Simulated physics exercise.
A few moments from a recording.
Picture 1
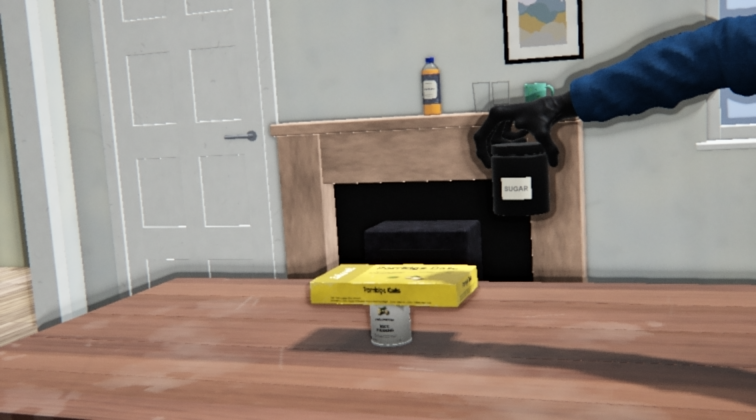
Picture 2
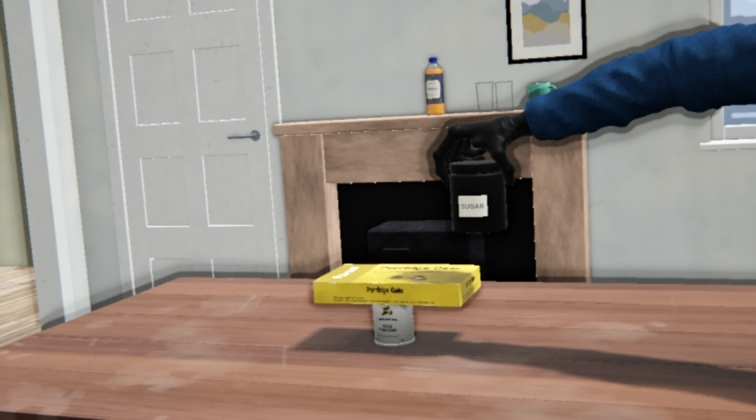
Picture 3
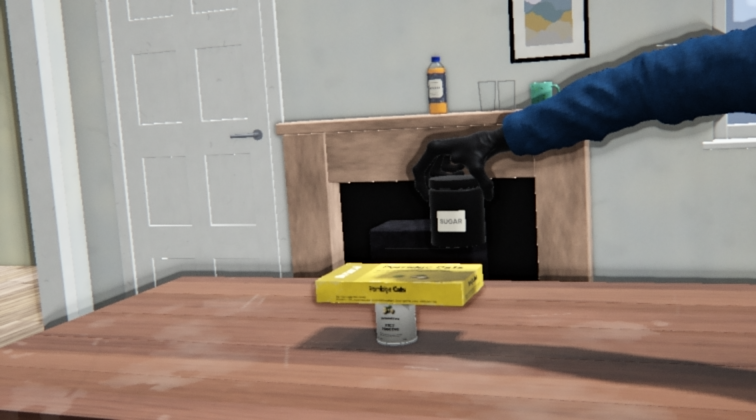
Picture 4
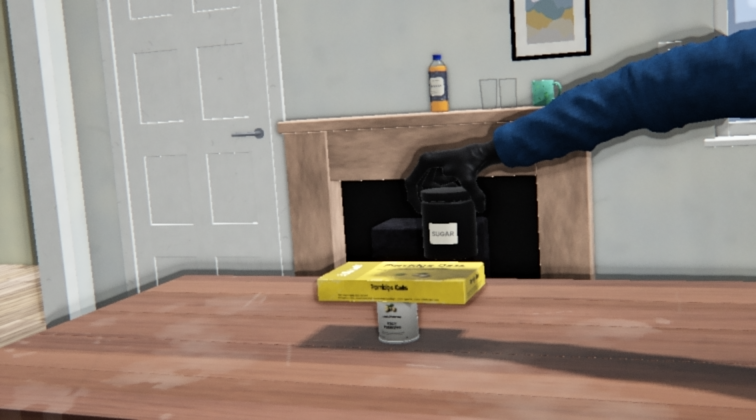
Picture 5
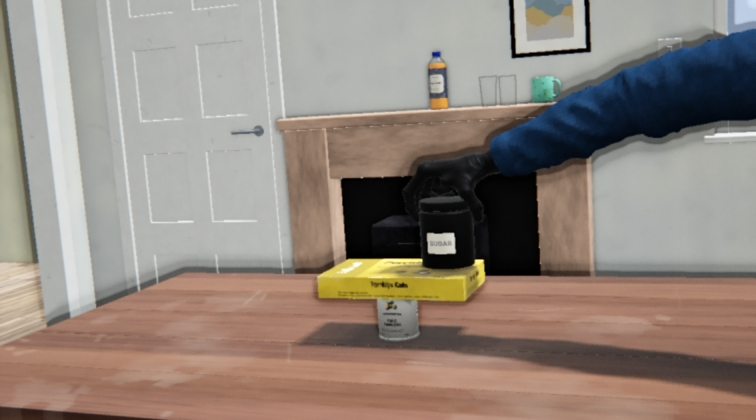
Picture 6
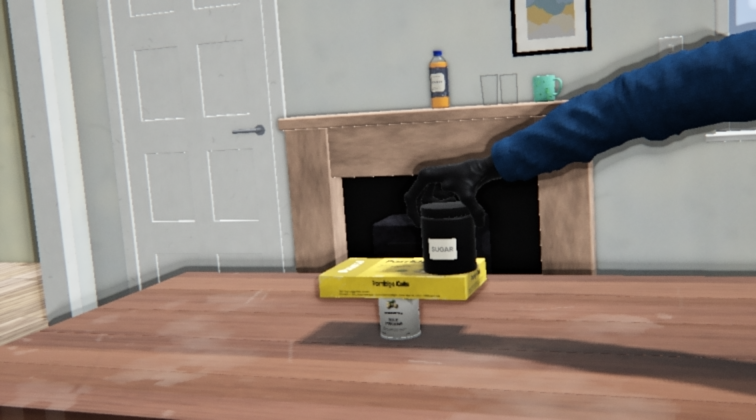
An arm in a blue sleeve and black glove reaches in from the right, holding a black jar labelled sugar above a brown wooden table seen from its near side. A yellow packet lies across a pale can on the table, with a wooden fireplace and white door behind. The hand carries the jar left and down onto the packet's right side, while the view shifts very slightly.
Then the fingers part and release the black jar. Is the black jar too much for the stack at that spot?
It will fail to support the load.
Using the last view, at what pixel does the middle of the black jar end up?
It ends near (535, 305).
Then, 0.40 s past the last view, black jar now fallen; yellow packet rocked 57° from its first pose.
Then, 1.30 s past the last view, yellow packet rocked 12° from its first pose; white tin rocked 12° from its first pose.
Finally, fallen, black jar; left askew, yellow packet and white tin. Final places as the last picture's camera would see them, black jar near (535, 305). The stack loses its balance.
